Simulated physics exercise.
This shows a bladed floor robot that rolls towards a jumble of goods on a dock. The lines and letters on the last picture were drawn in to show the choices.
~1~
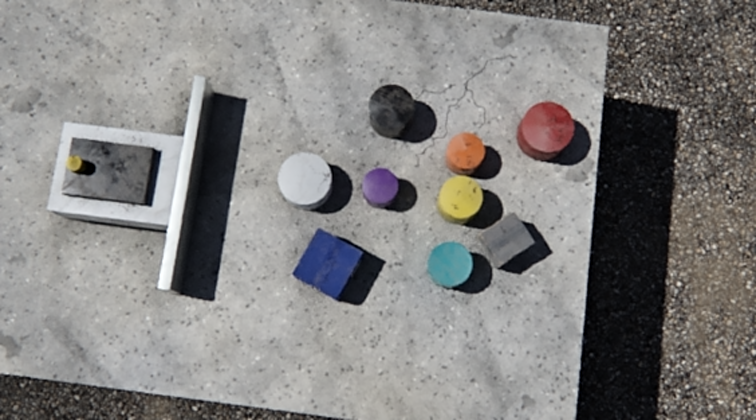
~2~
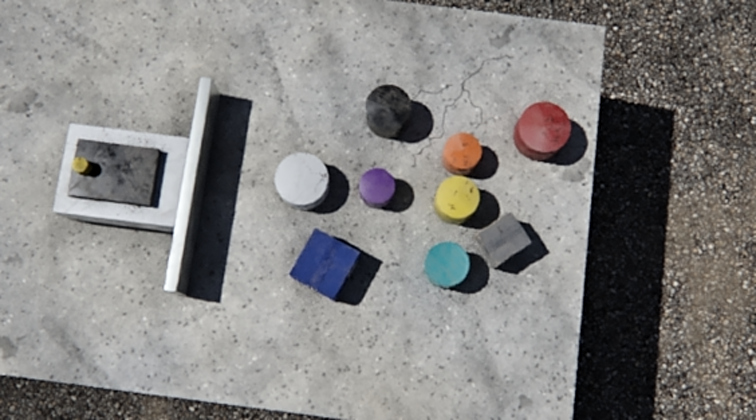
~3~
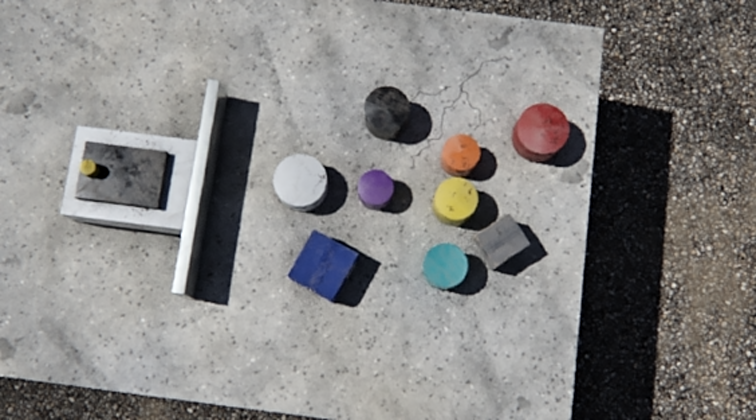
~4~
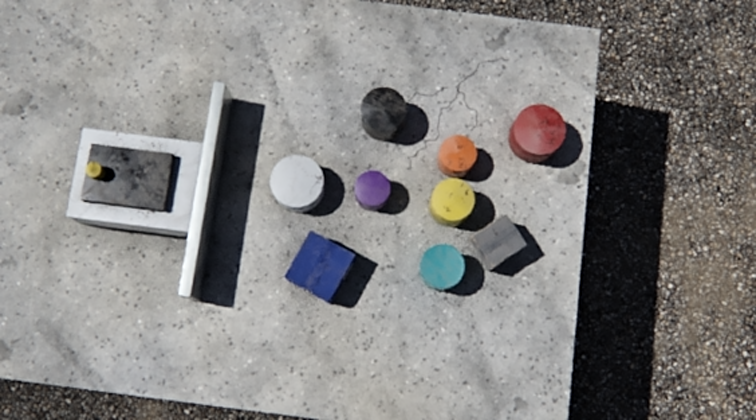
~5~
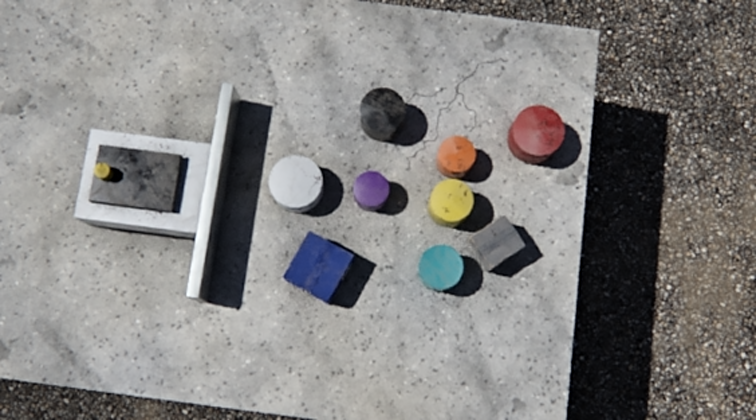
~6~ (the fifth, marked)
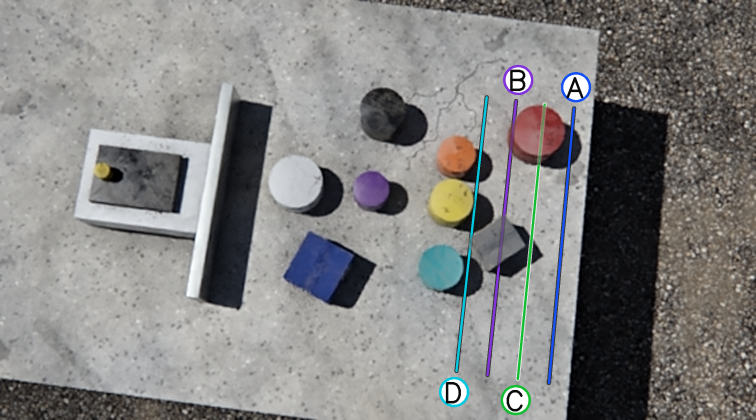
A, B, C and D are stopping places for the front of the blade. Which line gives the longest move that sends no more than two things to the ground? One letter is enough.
No farther than B.
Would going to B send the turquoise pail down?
By then, no.
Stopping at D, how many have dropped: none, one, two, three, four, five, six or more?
By then, none.
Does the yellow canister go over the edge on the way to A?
By then, yes.
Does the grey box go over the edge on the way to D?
No.
On the marked copy, A at (562, 242); B at (502, 234); C at (532, 238); D at (472, 230).
Taking B. A third of the way, robot (248, 193); blue parcel (343, 261); purple canister (396, 194).
Two thirds of the way, robot (352, 206); yellow canister (521, 192); grey box (506, 241).
When it is over, robot (435, 216); yellow canister (586, 190); turquoise pail (573, 297); none fallen.
As for the rest, A drops seven; C drops four; D is within the limit but short.
